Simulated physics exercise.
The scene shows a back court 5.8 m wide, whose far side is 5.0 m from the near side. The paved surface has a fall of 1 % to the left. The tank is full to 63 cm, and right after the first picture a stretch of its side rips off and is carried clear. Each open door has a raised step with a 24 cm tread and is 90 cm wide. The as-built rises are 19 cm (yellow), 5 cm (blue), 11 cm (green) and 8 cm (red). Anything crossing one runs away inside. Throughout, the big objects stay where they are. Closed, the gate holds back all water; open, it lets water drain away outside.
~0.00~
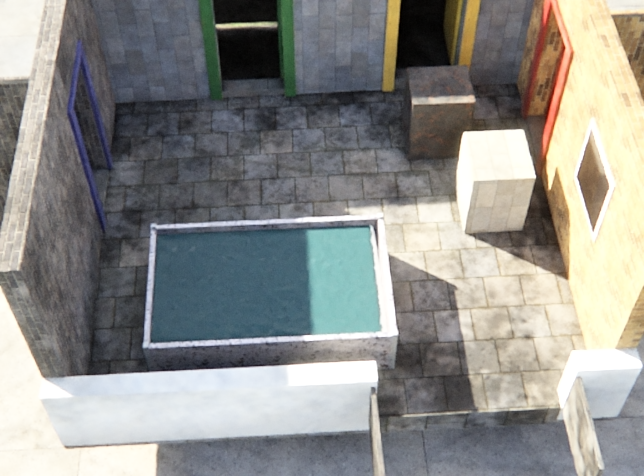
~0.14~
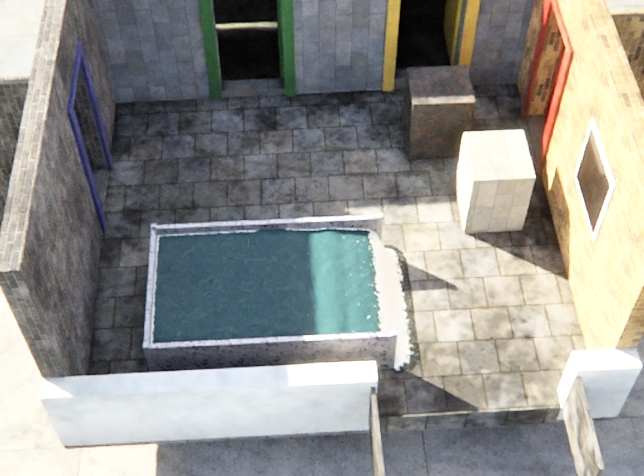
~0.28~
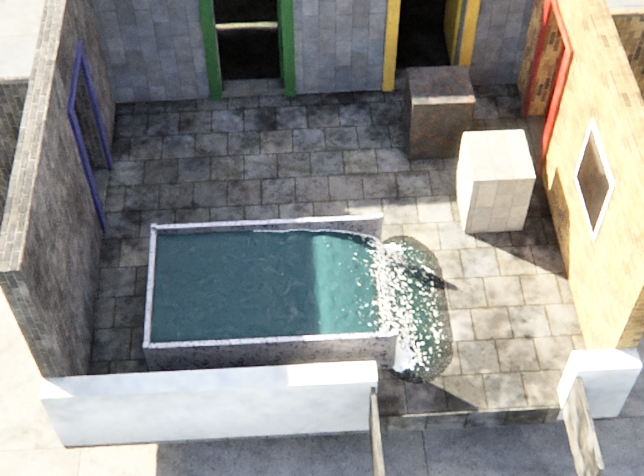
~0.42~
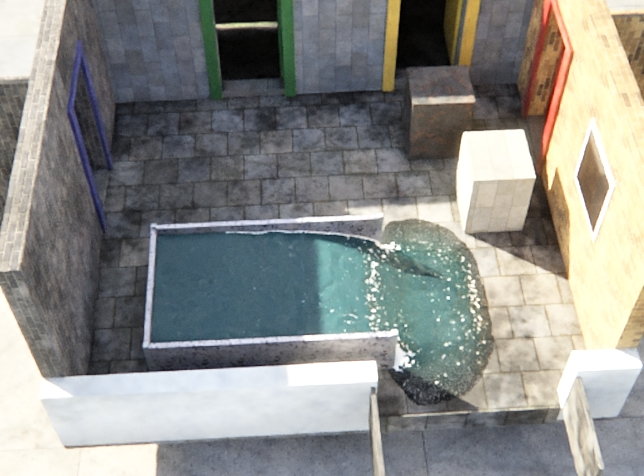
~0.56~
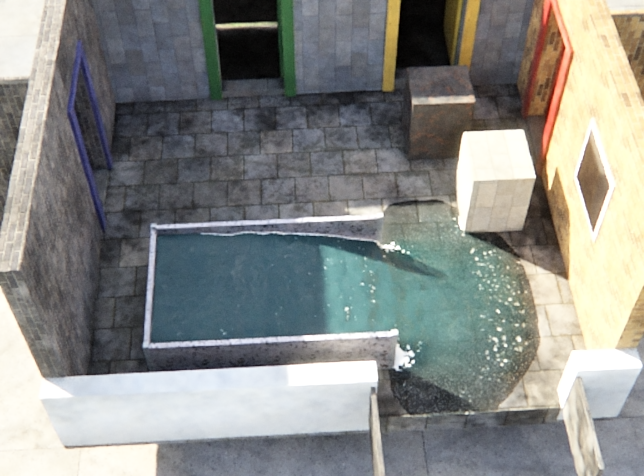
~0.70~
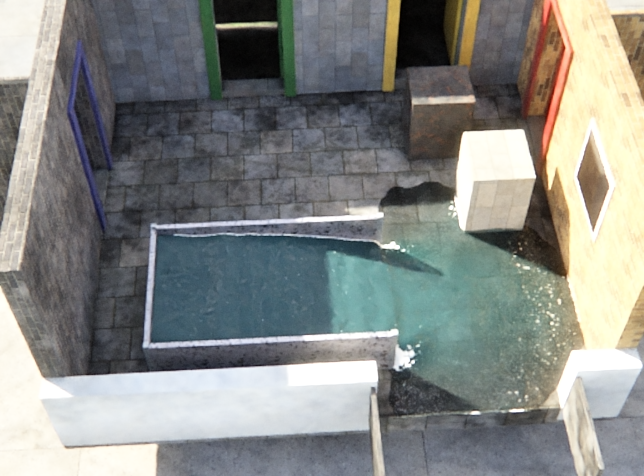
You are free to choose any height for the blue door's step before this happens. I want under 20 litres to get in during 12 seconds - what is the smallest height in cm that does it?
You would need about 6.5 cm.
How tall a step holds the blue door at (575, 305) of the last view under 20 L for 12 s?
Minimum: Close to 31 cm.
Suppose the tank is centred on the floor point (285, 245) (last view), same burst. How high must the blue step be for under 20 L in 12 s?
Then it needs to be around 7.0 cm high.
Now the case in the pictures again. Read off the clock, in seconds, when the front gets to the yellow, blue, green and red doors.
The yellow door gets it at 2.6 s, the blue door at 6.0 s, the green door at 4.0 s and the red door at 1.6 s.
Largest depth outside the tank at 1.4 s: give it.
About 39 cm.
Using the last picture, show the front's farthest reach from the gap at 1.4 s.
Lab note: Front tip approx. (539, 173).
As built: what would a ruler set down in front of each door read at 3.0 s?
Door by door, in centimetres - yellow 8, blue 0, green 0, red 11.
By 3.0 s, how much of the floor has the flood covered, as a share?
Around 40 per cent of the free floor.
After 1.4 s water covers 25 % of the floor, deepest (39 cm) near (591, 372); it has not reached the blue door.
After 3.0 s water covers 40 % of the floor, deepest (32 cm) near (591, 372); it has not reached the blue door.
After 12.0 s water covers 95 % of the floor, deepest (14 cm) near (84, 415); 8 cm at the blue door, 41 litres in over its 5 cm step.
At the blue door as built, the water arrived by 5.8 s and peaked near 9 cm at 6.2 s.
Run again over the same 12 s with other heights there, 28 litres in over 6 cm, 8 litres over 8 cm. The limit of 20 litres is kept from about 6.5 cm up.
